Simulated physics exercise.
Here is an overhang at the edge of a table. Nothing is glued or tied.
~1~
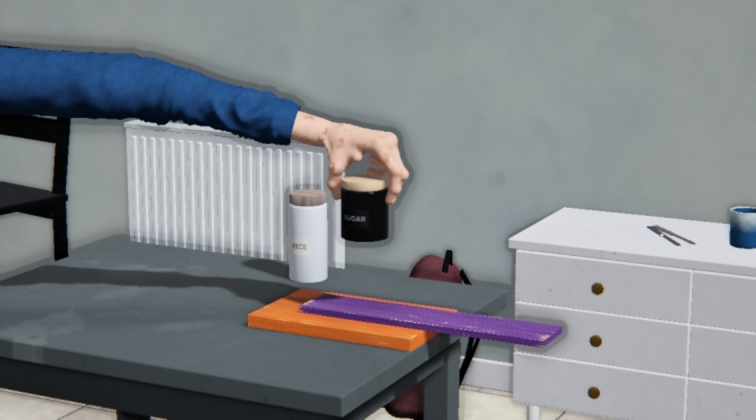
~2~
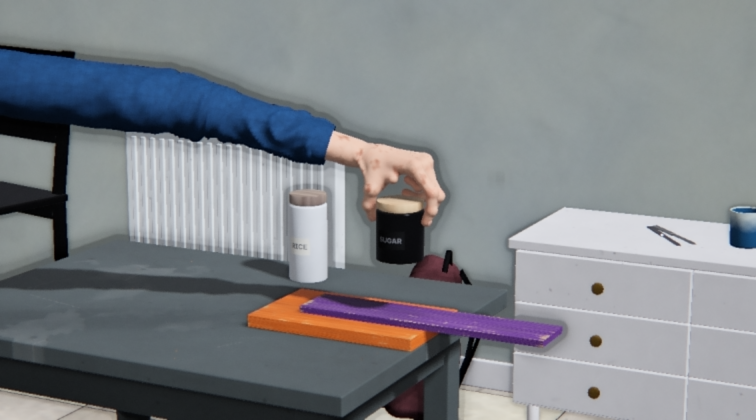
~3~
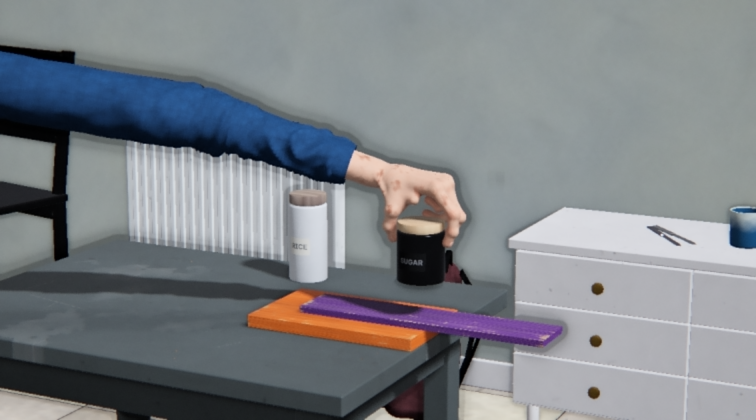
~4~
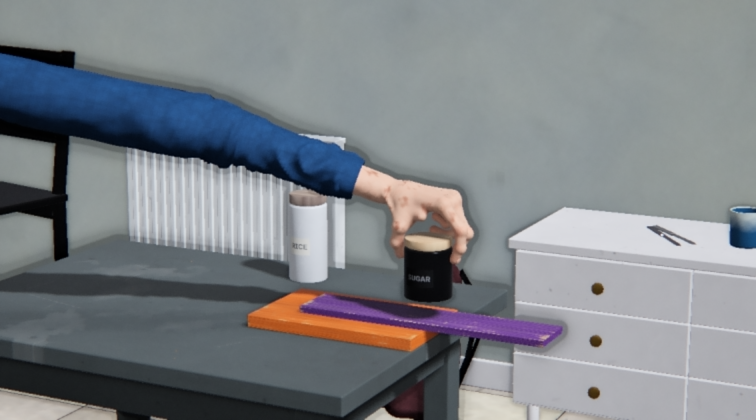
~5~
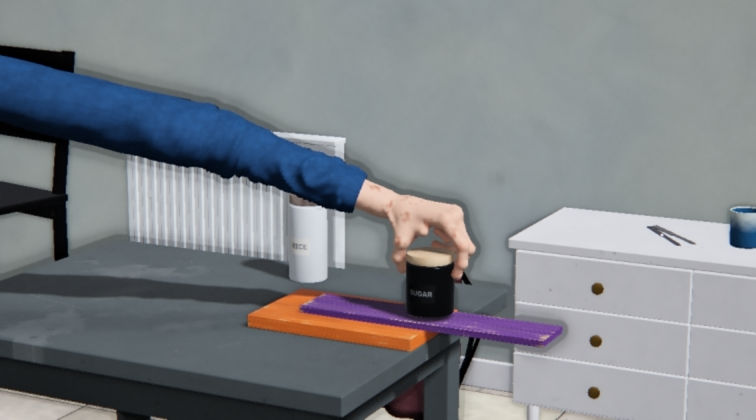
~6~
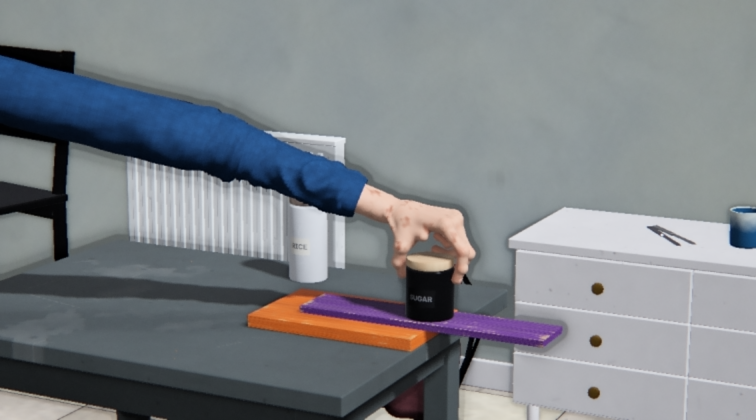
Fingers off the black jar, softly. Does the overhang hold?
In the end the plank stays on the table.
Then, 0.50 s on from there, no change.
Then, 1.20 s on from there, things are still on the move.
Then, 1.70 s on from there, as before.
In the end, all 4 unmoved. At the end, from the last picture's camera, black jar near (431, 287). The plank holds.
